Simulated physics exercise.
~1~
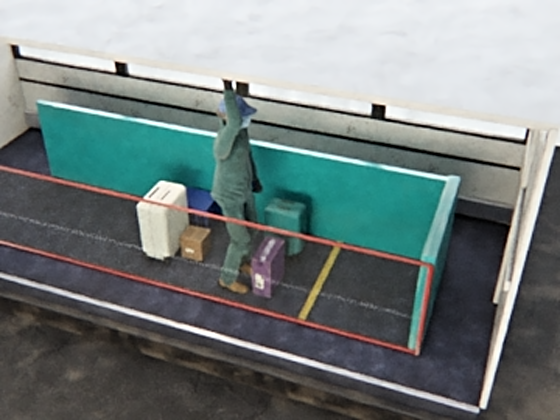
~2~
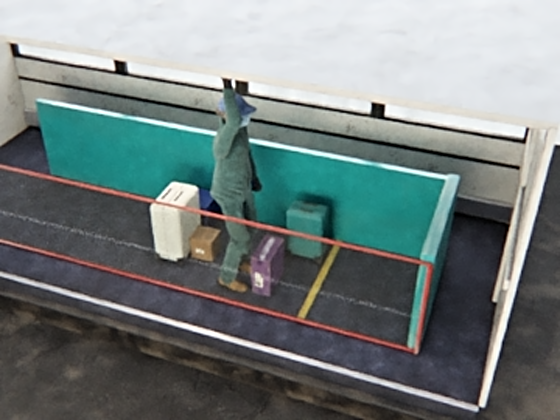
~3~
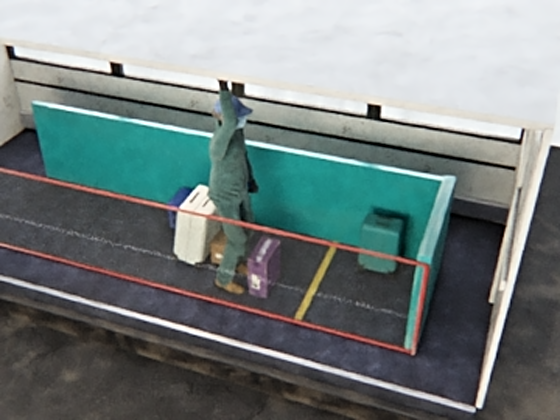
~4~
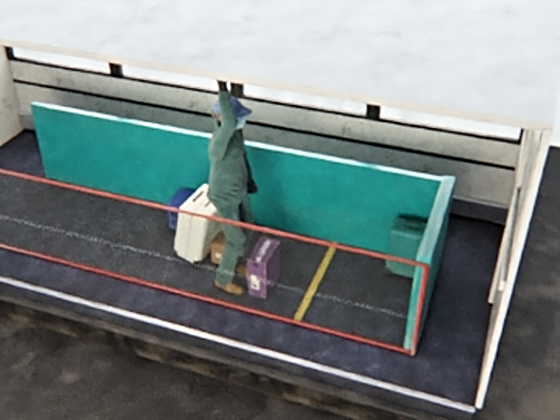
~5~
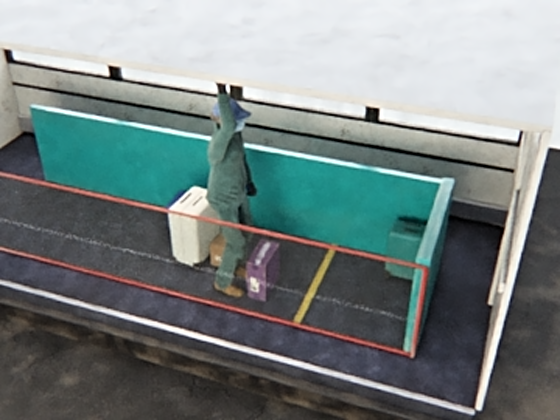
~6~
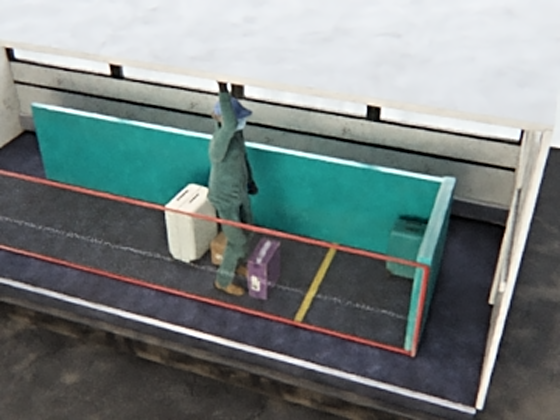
The clip shows a standing figure among loose luggage in a walled bay as a teal case rolls right past the yellow line to the end wall, while a white case and brown box shift slightly right, the white one leaning before ending upright, both short of the line.
